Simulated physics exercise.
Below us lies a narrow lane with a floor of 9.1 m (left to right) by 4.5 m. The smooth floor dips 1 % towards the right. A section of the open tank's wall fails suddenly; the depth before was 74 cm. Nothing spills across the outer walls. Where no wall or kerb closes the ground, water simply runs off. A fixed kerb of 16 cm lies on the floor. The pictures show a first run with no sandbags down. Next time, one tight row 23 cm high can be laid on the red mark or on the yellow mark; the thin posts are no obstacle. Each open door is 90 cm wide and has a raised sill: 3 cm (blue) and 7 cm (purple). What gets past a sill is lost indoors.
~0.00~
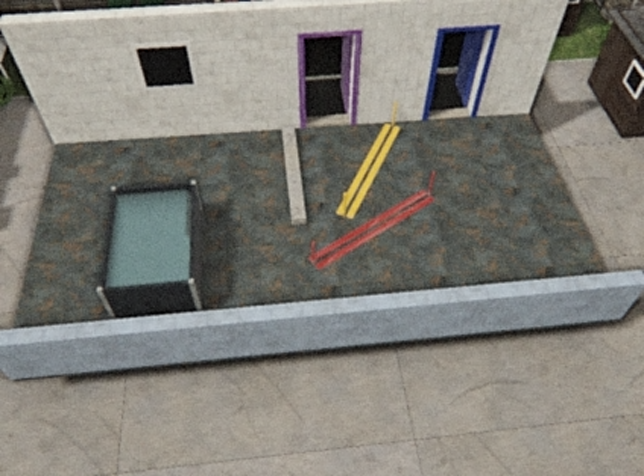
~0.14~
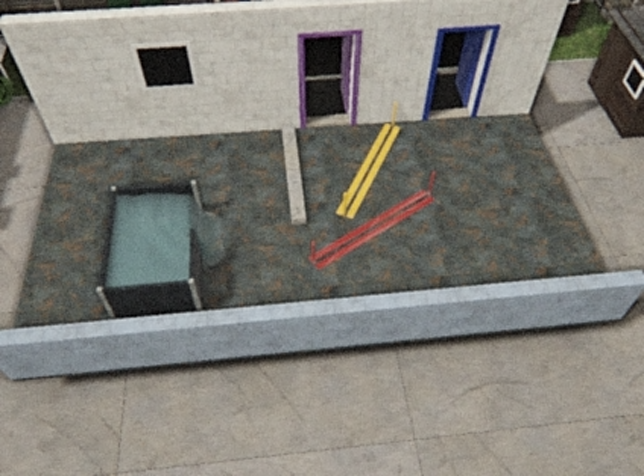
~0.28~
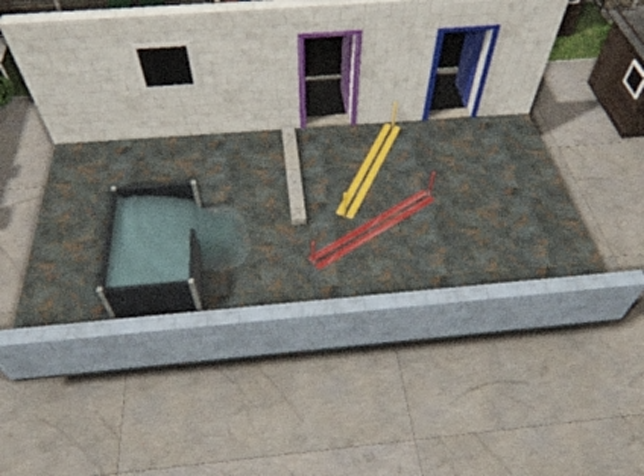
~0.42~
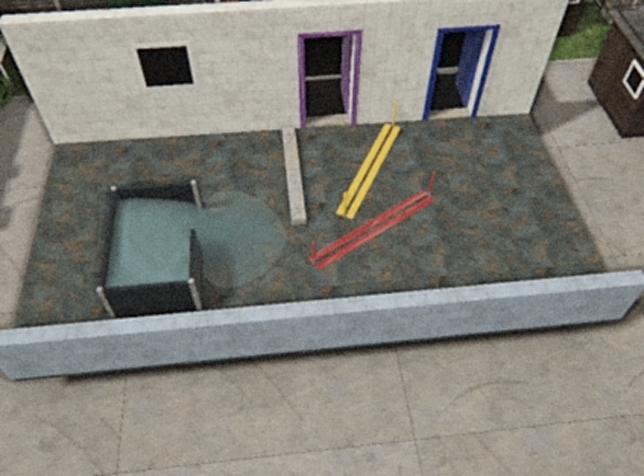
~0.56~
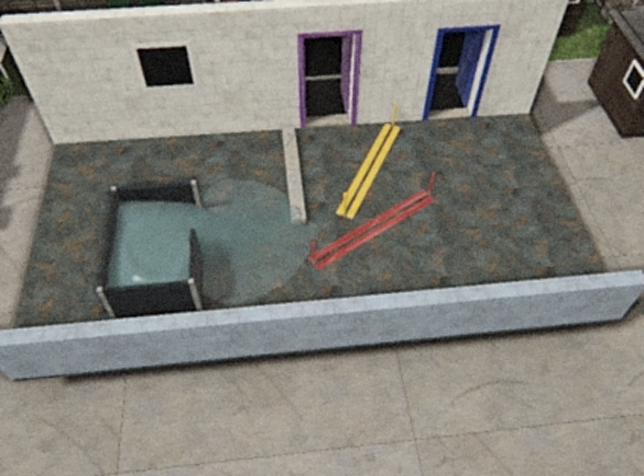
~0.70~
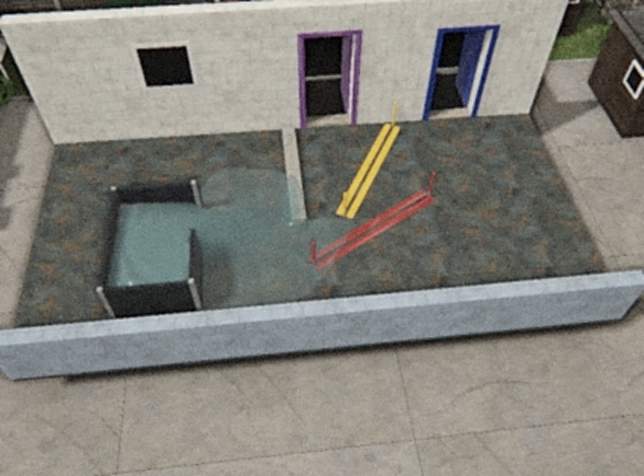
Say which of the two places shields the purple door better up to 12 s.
Choose red.
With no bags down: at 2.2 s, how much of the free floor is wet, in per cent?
Near 55 per cent is wet.
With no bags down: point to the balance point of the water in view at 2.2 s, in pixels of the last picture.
Near (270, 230).
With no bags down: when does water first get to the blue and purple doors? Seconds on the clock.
Arrival: Blue 2.8 s, purple 1.6 s.
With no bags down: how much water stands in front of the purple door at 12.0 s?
About 1.0 cm.
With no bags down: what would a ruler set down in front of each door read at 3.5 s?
In cm: Blue 4, purple 3.
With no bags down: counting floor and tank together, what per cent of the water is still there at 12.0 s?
Some 38 per cent remains.
After 1.4 s water covers 30 % of the floor and is deepest (34 cm) near (208, 234) in the run without bags; in at the purple door, 0 L with no bags, 0 L with the row on red, 0 L on yellow.
After 2.2 s water covers 55 % of the floor and is deepest (28 cm) near (290, 220) in the run without bags; in at the purple door, 1 L with no bags, 2 L with the row on red, 2 L on yellow.
After 3.5 s water covers 70 % of the floor and is deepest (19 cm) near (273, 137) in the run without bags; in at the purple door, 3 L with no bags, 5 L with the row on red, 20 L on yellow.
After 7.0 s water covers 65 % of the floor and is deepest (9 cm) near (273, 143) in the run without bags; in at the purple door, 3 L with no bags, 5 L with the row on red, 33 L on yellow.
After 12.0 s water covers 55 % of the floor and is deepest (5 cm) near (282, 143) in the run without bags; in at the purple door, 3 L with no bags, 5 L with the row on red, 33 L on yellow.
